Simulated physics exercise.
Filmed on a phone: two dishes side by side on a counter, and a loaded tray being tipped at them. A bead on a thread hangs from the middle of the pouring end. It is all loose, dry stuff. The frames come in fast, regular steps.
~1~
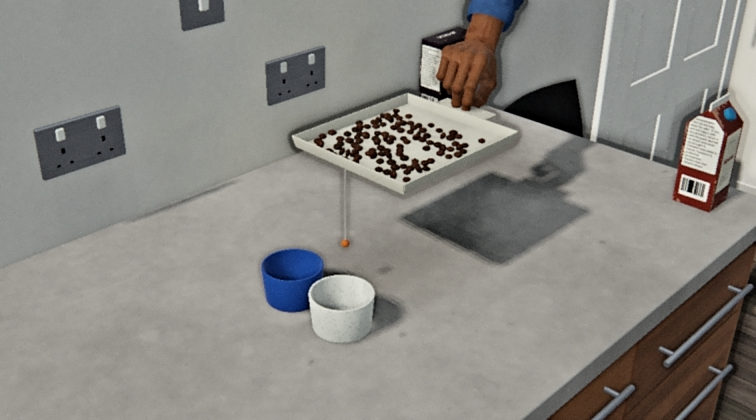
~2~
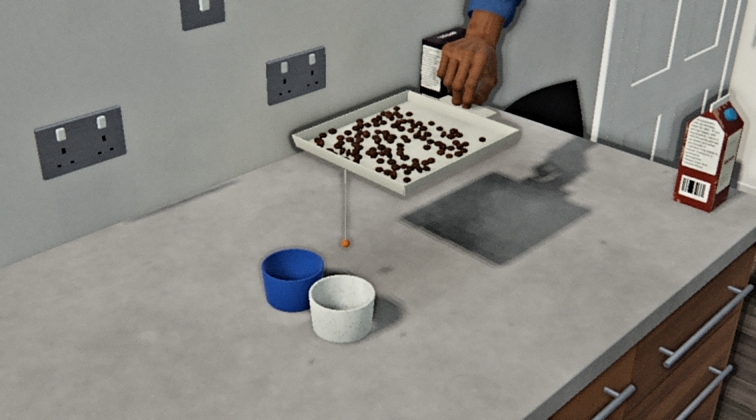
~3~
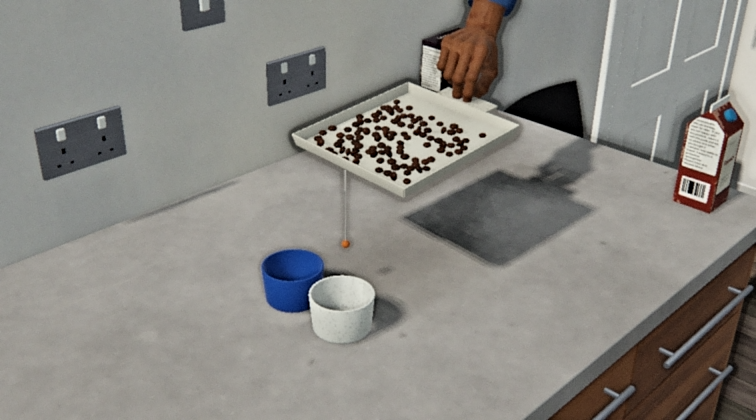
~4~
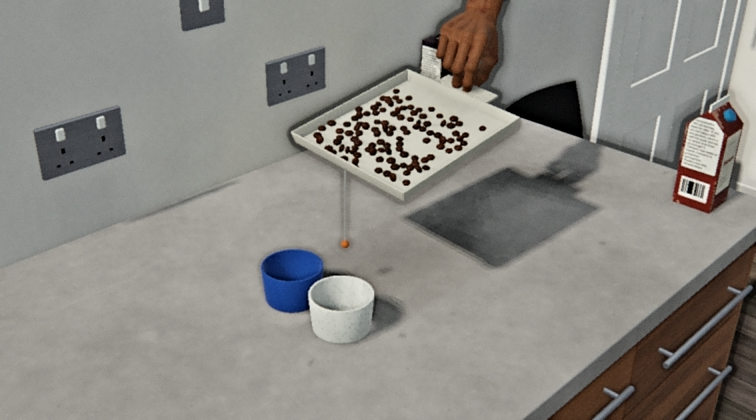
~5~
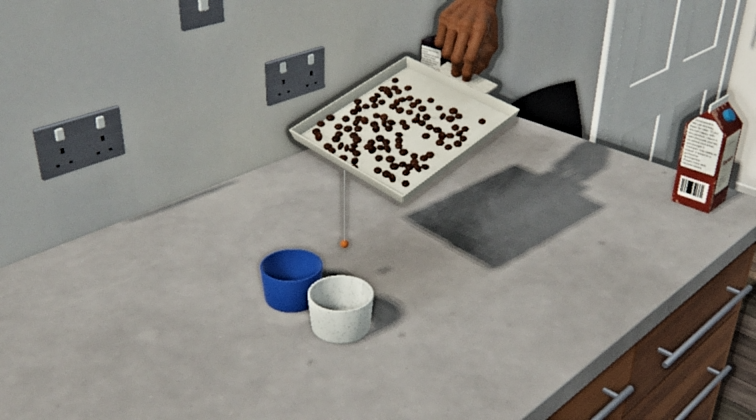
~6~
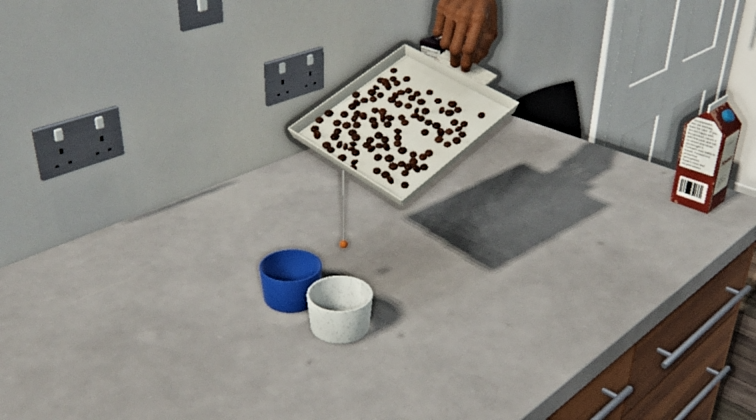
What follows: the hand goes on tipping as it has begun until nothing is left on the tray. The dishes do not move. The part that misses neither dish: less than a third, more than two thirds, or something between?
Together they catch under a third.
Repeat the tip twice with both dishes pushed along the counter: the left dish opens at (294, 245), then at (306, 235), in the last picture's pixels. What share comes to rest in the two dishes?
First some 20, then 10 per cent.
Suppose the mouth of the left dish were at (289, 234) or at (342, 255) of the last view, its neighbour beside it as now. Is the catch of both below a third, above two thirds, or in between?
First below one third, then over two thirds.
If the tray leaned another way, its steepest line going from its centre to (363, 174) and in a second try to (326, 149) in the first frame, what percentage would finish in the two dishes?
The first gives 40 %, the second 0 %.
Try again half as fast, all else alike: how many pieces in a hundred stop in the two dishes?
It comes to 10 per cent or so.
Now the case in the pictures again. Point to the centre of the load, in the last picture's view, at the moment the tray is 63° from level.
At about (382, 170).
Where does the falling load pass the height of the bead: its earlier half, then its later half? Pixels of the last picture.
Around (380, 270) and then (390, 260).
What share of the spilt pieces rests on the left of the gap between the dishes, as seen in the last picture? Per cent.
Close to 0 per cent.
Shortly afterwards, tray tipped steeply; all but a few on the tray; only a few in the air.
Next, tray tipped past a quarter turn; near a quarter on the tray; only a few in the right dish; only a few in the left dish; near half outside both; near a third in the air.
Some moments later, tray tipped past a quarter turn; a little in the right dish; only a few in the left dish; all but a few outside both.
In the end, tray tipped past a quarter turn; a little in the right dish; only a few in the left dish; all but a few outside both.
